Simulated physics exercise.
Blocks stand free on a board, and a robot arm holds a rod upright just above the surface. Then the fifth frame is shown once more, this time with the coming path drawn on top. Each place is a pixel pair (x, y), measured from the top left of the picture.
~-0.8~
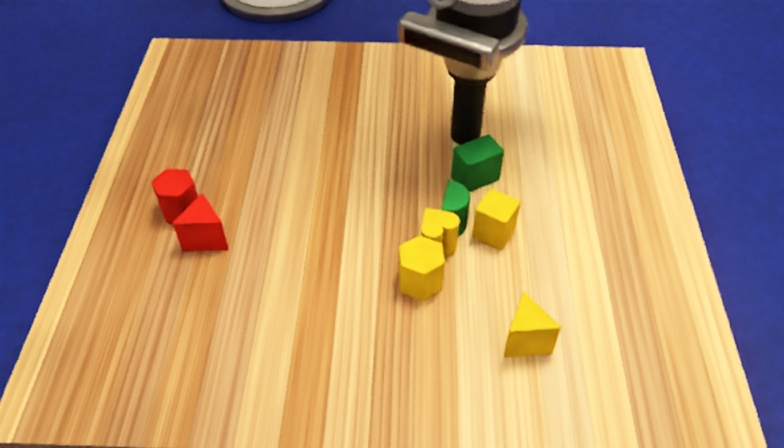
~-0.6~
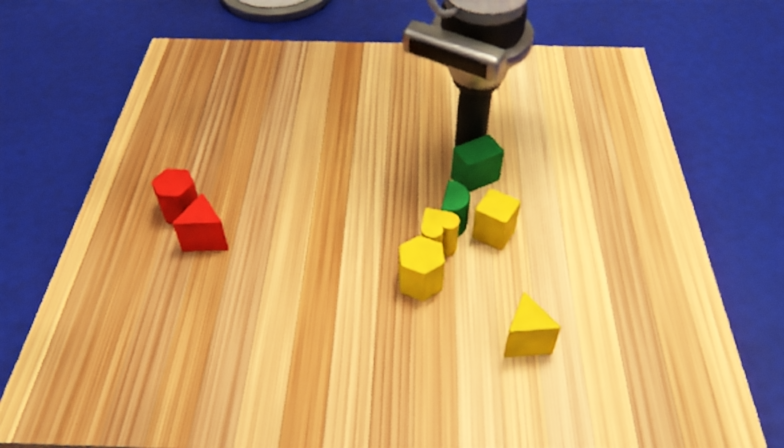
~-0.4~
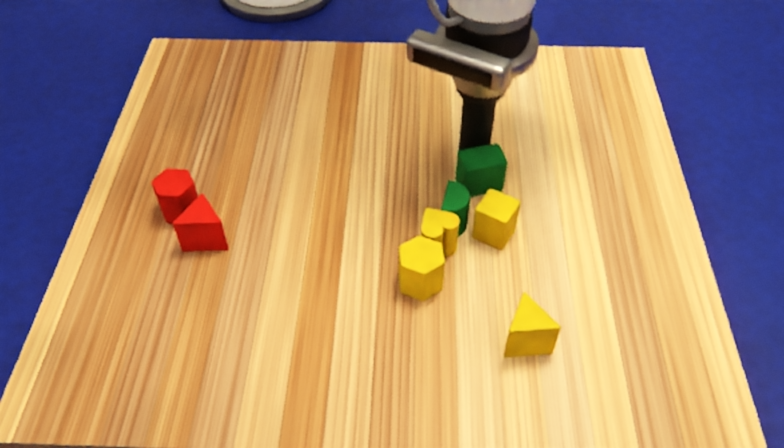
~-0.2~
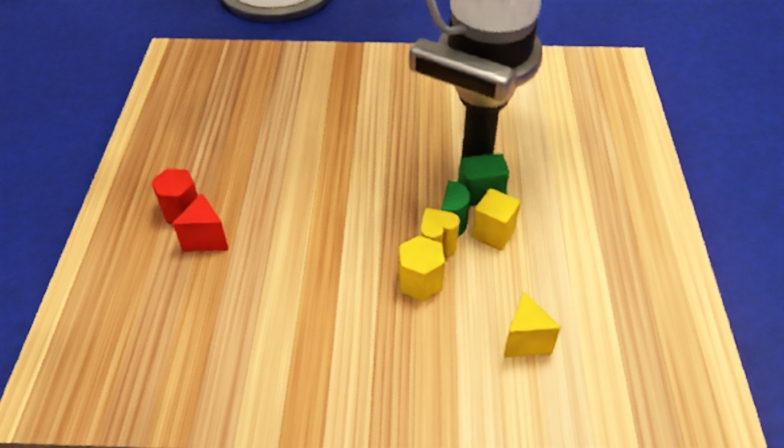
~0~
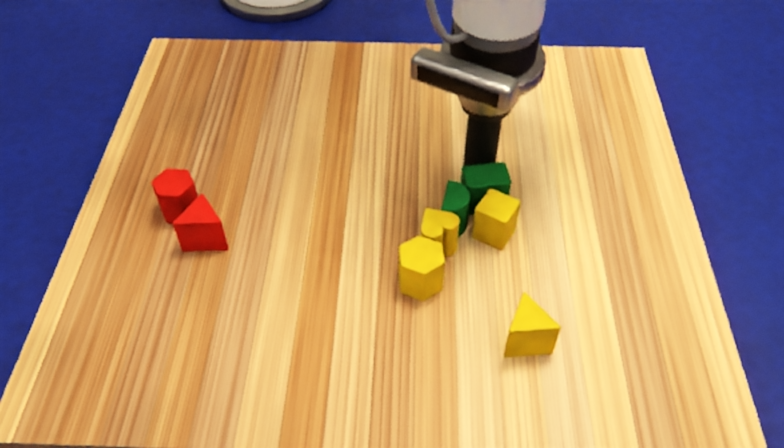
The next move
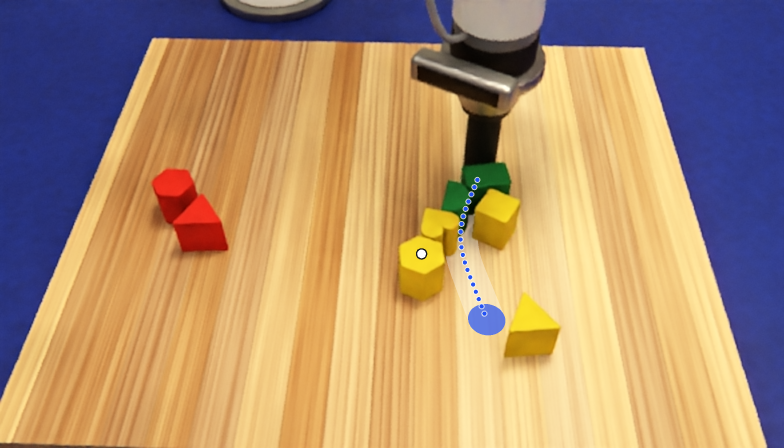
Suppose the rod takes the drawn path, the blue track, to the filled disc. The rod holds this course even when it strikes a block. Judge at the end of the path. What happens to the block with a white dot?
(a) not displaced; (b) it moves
Letter b.
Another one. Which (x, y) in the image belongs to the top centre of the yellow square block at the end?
Its top middle: (537, 236).
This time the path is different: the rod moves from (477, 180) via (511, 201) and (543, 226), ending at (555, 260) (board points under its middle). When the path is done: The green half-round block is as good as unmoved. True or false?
That claim is true.
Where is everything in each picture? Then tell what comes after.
In the first picture, tip of the rod (465, 136), middles of tops, yellow hexagon (422, 254), yellow heart block (438, 222), green half-round block (456, 196), green oblong (479, 149), yellow square block (498, 205).
In the second picture, rod (470, 145), nothing pushed.
In the third picture, rod (474, 153), green oblong (483, 156).
In the fourth picture, rod (477, 162), green oblong (485, 165).
In the fifth picture, rod (479, 170), yellow hexagon (422, 254), yellow heart block (438, 222), green half-round block (456, 196), green oblong (487, 174), yellow square block (498, 205).
The line goes from (477, 180) through (462, 221) and (467, 268) to (487, 319); the dot is on the yellow hexagon.
On the path given first. One third of the way, rod (463, 211); yellow hexagon (412, 269), turned 25° anticlockwise; yellow heart block (422, 237); green half-round block (443, 213), turned 15° clockwise; green oblong (497, 203), turned 45° anticlockwise; yellow square block (518, 228).
Two thirds of the way, rod (469, 260); yellow hexagon (403, 278), turned 50° anticlockwise; yellow heart block (396, 248), turned 15° clockwise; green half-round block (429, 232), turned 50° clockwise; green oblong (501, 216), turned 80° anticlockwise; yellow square block (538, 236).
At the end, rod (488, 310); yellow hexagon (403, 278), turned 50° anticlockwise; yellow heart block (396, 248), turned 15° clockwise; green half-round block (429, 232), turned 50° clockwise; green oblong (501, 216), turned 80° anticlockwise; yellow square block (537, 236).
